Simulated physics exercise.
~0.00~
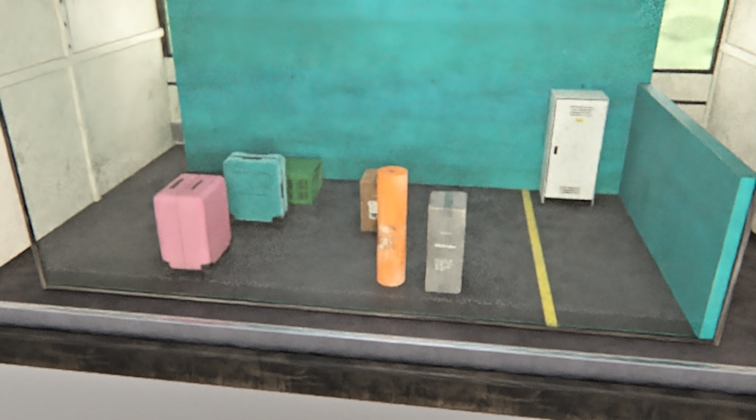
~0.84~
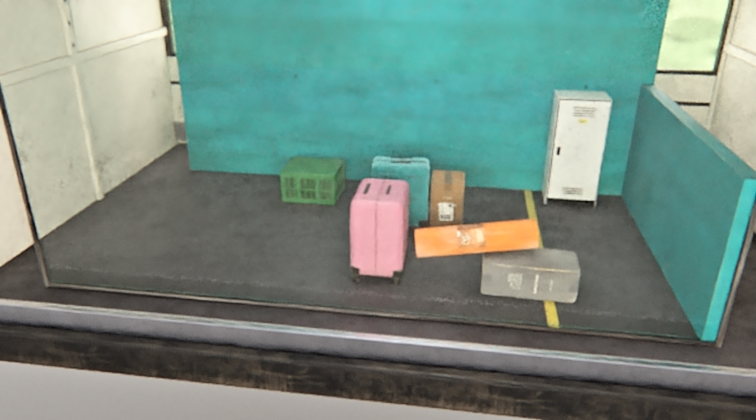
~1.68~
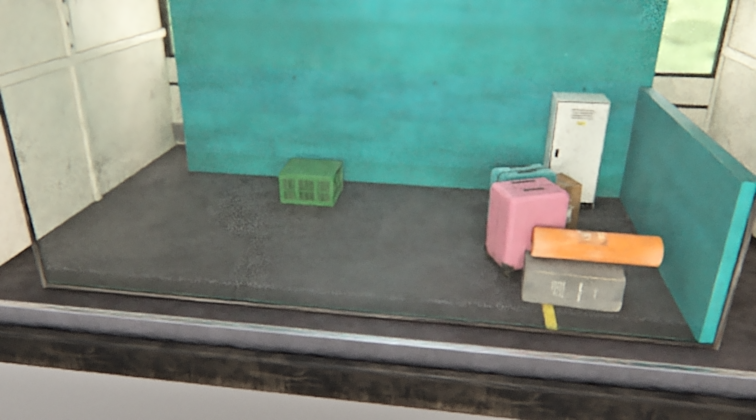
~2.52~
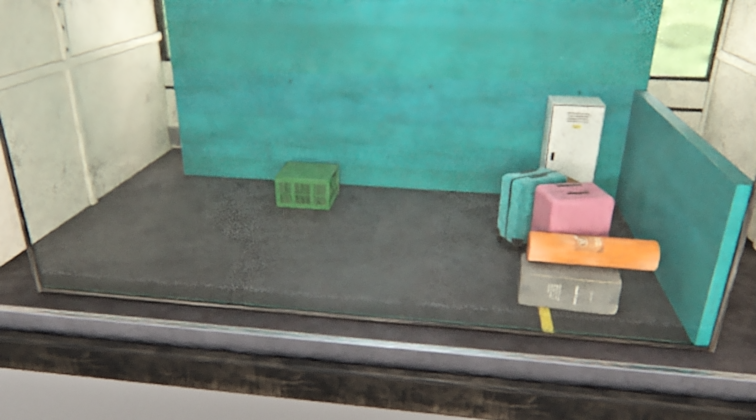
In a bay with a teal back wall, a white locker and a yellow floor line, pink and teal suitcases, a green crate, a brown box, an orange roll and a grey box stand apart. The suitcases slide right toward the brown box, while the orange roll and grey box topple onto their sides. The group keeps shifting right and bunches up near the locker, leaving the crate behind. Finally the pink case moves in behind the roll, with the teal case beside it. The roll and grey box lie across the line, and the crate rests well short of it.
